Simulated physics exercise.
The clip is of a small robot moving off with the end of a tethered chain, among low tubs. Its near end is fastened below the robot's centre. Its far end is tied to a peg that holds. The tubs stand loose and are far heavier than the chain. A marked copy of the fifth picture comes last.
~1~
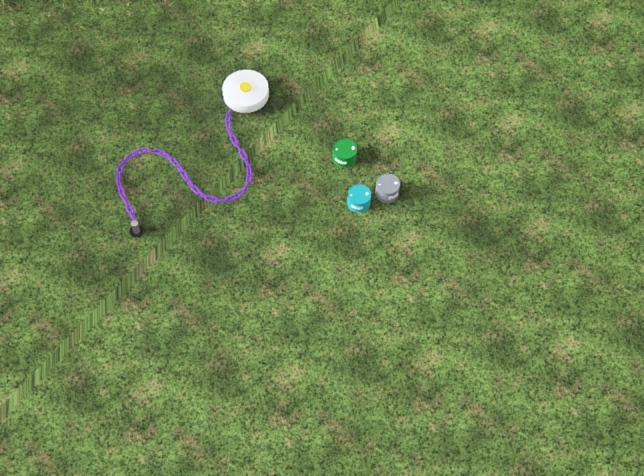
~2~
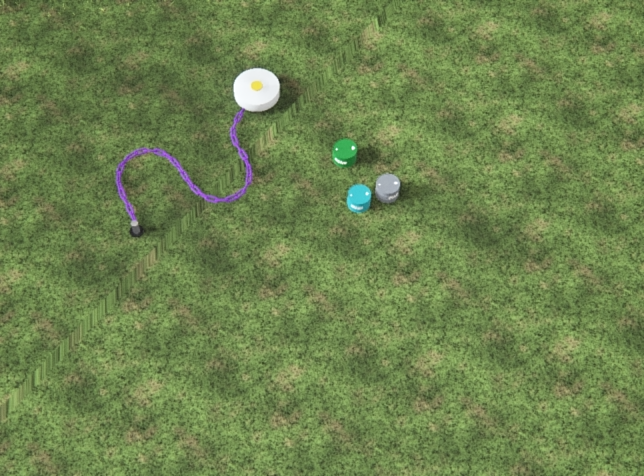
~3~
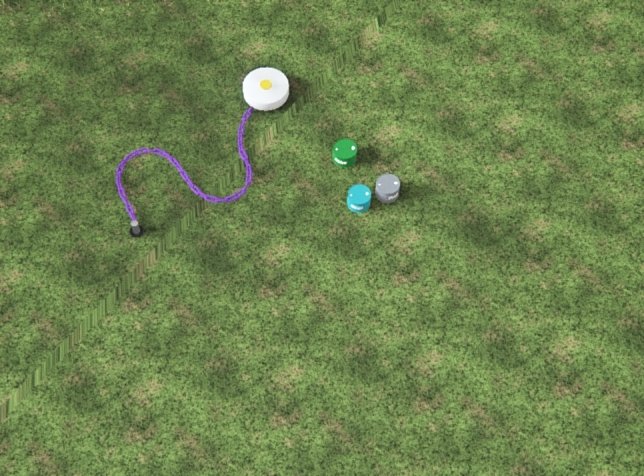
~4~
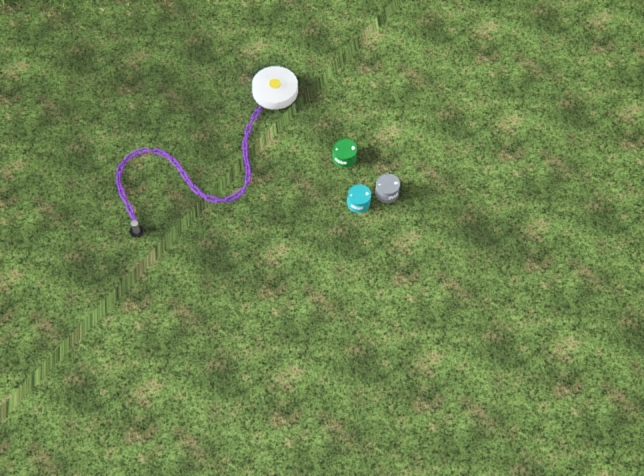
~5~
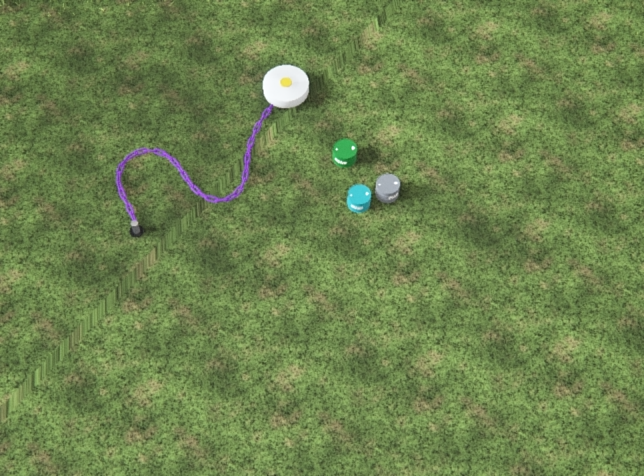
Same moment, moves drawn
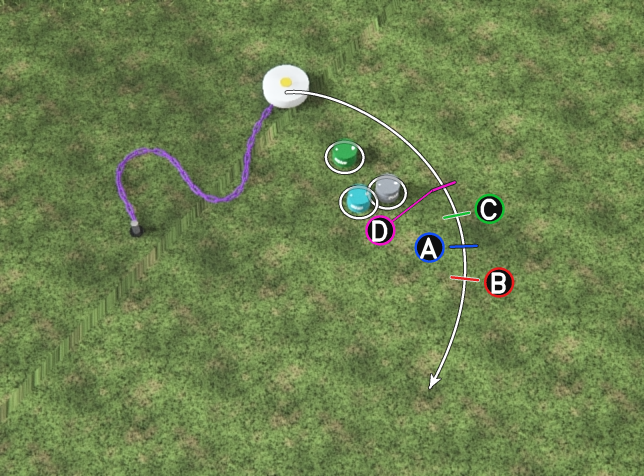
On a patch of grass, a round white robot with a yellow centre slid slowly a short way right, drawing the near end of a curvy purple chain along, while three small tubs stayed still.
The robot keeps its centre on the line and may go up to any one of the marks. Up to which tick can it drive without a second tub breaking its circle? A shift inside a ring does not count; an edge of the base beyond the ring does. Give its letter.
A.
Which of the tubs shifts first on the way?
The green one.
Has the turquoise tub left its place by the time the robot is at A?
By then, no.
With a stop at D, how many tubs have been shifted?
The count is none.
On the marked copy, A at (464, 246); B at (465, 279); C at (457, 215); D at (443, 187); the route from (286, 92) via (448, 196) to (430, 388).
Following A. Soon after the start, robot (373, 113).
Later, robot (438, 171).
In the end, robot (465, 242); green tub (345, 171); one over the rings.
As for the rest, B has two over the rings; C is within the limit but short; D is within the limit but short.
